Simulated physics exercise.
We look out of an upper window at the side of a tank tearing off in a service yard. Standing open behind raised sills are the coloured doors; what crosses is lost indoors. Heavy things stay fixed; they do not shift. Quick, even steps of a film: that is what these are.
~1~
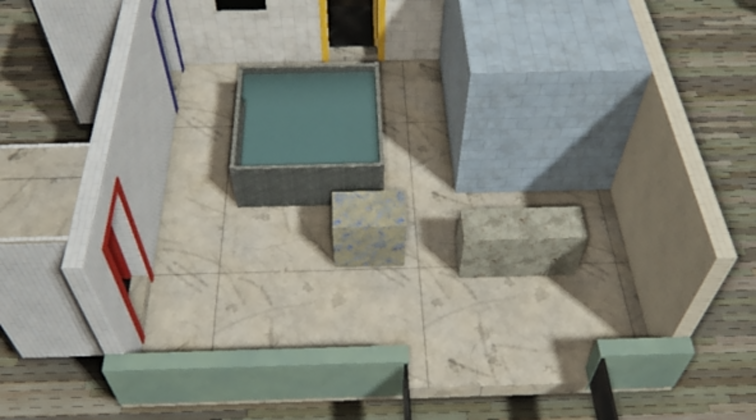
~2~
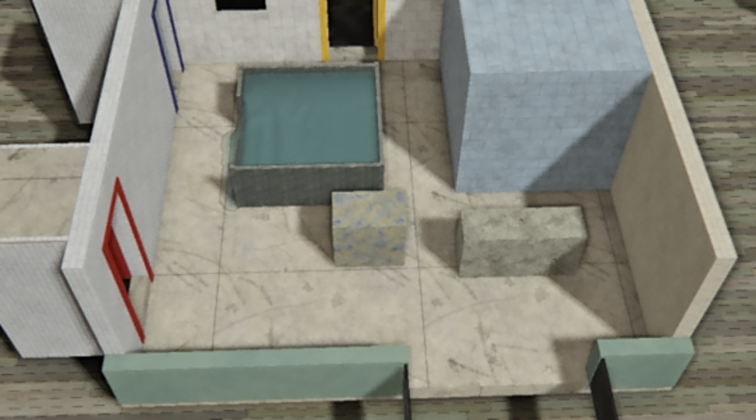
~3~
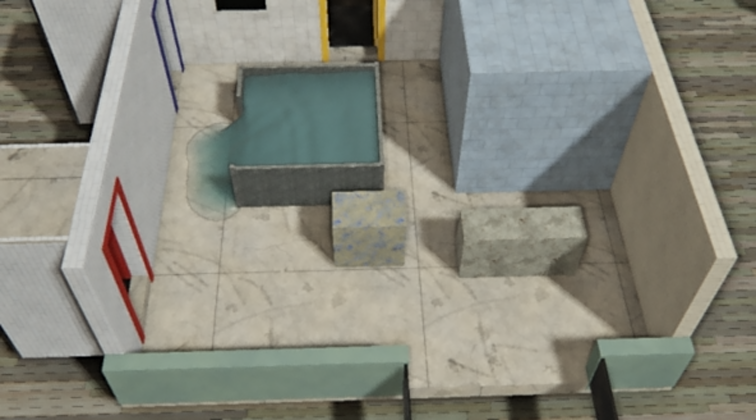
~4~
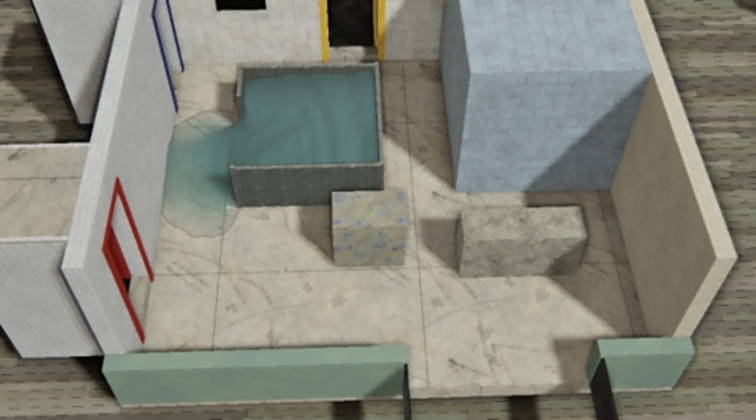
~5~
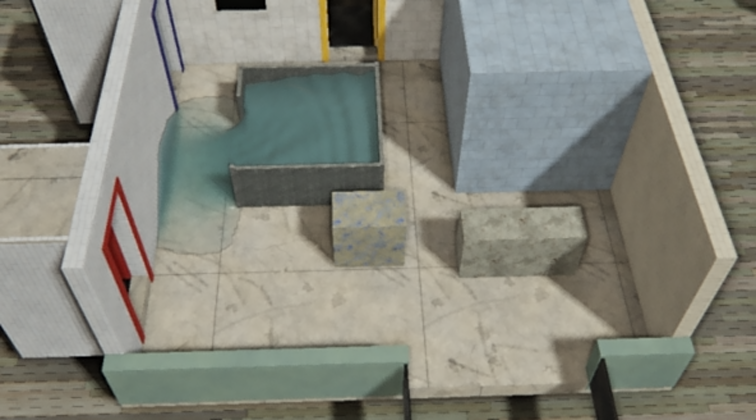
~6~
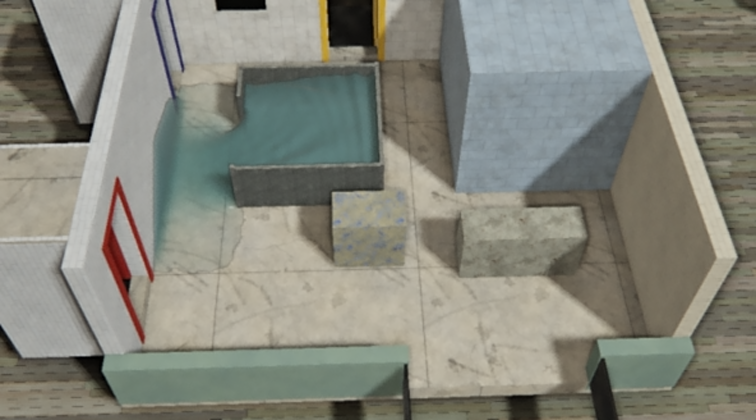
Water pours from the left side of a grey tank and spreads across the tiled floor.
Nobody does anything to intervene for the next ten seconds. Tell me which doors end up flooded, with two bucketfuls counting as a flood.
The yellow door will be within bounds, the red door will be within bounds, the blue door will be over the limit.
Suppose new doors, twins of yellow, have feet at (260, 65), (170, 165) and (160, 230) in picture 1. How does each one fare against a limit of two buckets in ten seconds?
In turn: Is under, takes more, takes more.
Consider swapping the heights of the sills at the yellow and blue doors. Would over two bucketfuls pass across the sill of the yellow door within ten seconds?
My call is that yellow crosses the threshold.
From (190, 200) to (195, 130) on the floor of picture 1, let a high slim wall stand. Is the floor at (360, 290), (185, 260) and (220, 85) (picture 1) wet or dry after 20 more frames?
Submerged, submerged, then submerged.
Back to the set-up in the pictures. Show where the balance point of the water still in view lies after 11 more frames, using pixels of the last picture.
It's close to (255, 180).
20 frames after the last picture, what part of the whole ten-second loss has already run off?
Roughly 15 percent.
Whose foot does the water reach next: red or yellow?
I'd say the red-painted one.
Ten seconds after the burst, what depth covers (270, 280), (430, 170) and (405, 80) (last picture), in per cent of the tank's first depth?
Approx. values, in order: 4 %, 6 %, 10 %.
A moment on, water covers 25 % of the floor; the yellow door not reached, the red door wet at the sill, nothing in, the blue door under two buckets in.
Next, water covers 40 % of the floor; the yellow door wet at the sill, nothing in, the red door wet at the sill, nothing in, the blue door over two buckets in.
Then, water covers 65 % of the floor; the yellow door wet at the sill, nothing in, the red door wet at the sill, nothing in, the blue door far over two buckets in.
Later, water covers 95 % of the floor; the yellow door under two buckets in, the red door under two buckets in, the blue door far over two buckets in.
In the end, water covers 100 % of the floor; the yellow door under two buckets in, the red door under two buckets in, the blue door far over two buckets in.
